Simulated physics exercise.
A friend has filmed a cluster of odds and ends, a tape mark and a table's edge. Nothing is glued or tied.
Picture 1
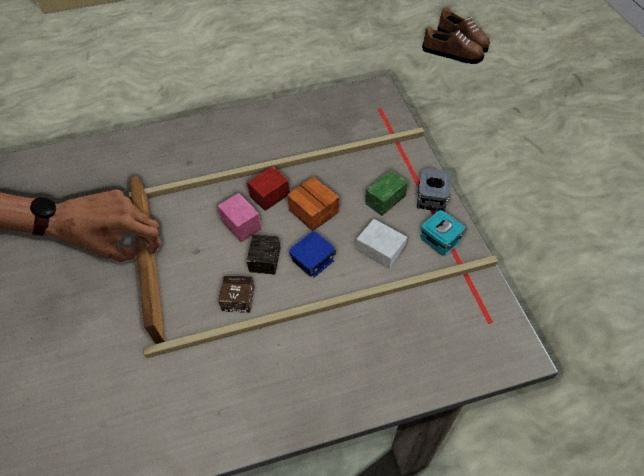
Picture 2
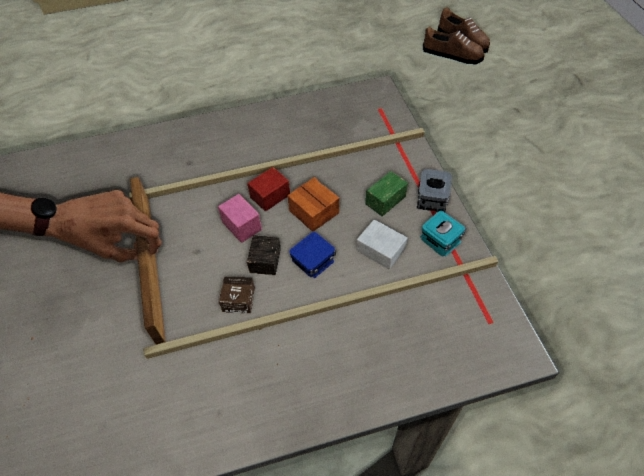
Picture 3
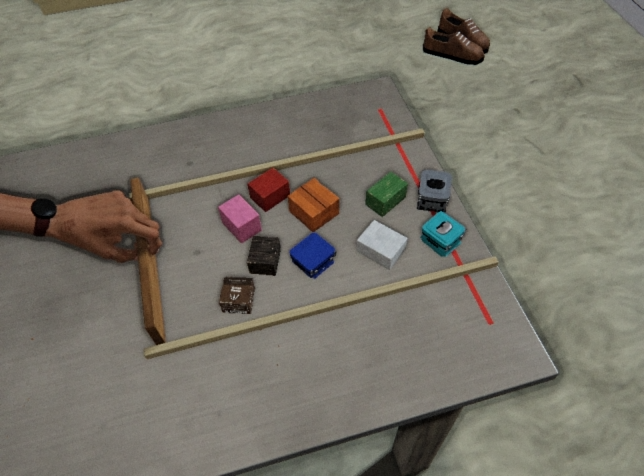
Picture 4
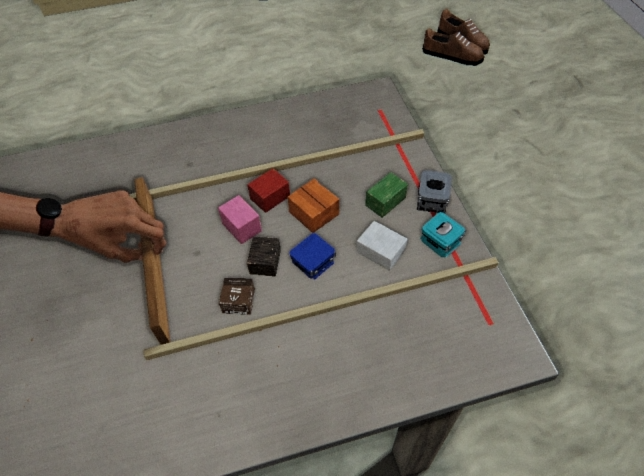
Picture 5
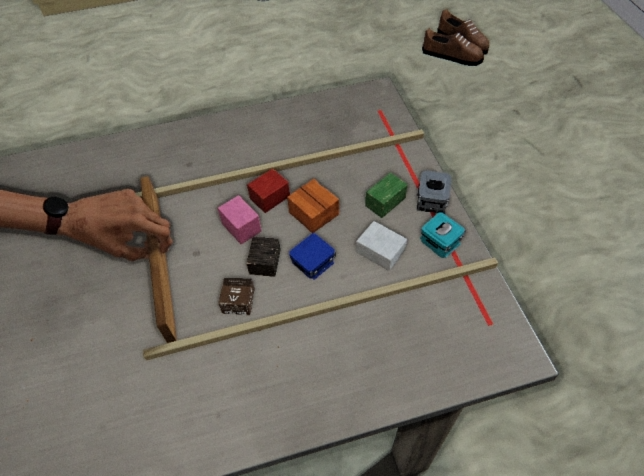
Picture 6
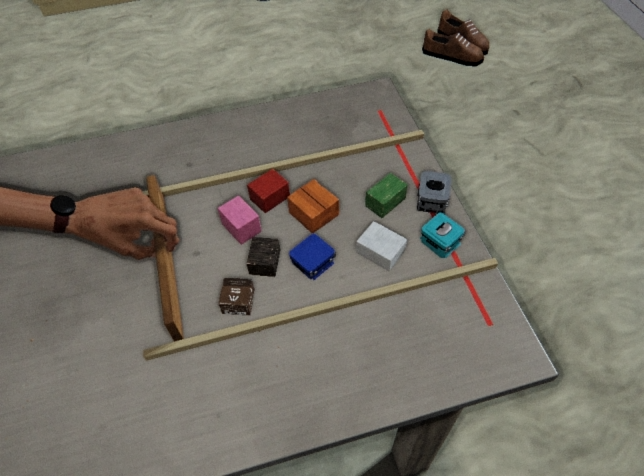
A hand wearing a dark watch held a wooden board at the left of a cluster of small colourful blocks and cases, then slid it slightly right between two thin rails without touching them.
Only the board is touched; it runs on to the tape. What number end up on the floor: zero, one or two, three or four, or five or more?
In the end the number that fall off is five or more.
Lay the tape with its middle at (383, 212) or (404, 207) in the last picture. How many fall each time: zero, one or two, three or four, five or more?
Taking them in turn, 3 or 4; three or four.
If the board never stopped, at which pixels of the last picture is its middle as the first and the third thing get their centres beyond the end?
Its middle is around (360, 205) and later (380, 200).
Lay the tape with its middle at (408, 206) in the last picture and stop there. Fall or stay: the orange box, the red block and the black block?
The orange box holds on; the red block stays on; the black block remains up.
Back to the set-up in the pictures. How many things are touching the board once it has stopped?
It touches 4.
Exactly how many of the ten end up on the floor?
It comes to 6.
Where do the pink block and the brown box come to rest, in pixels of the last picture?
About (433, 179), and the other about (464, 238).
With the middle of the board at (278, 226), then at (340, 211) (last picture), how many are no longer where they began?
6 and 10.
Early on, none off yet; grey case at rest near (434, 193); turquoise case at rest near (442, 236); green block at rest near (386, 195).
A while later, none off yet; grey case travelled a little near (448, 192); turquoise case travelled about its own width near (467, 234); green block travelled about its own width near (419, 186).
Finally, the number that fall off is five or more; lost, blue case, orange box, white block, green block, turquoise case and grey case.
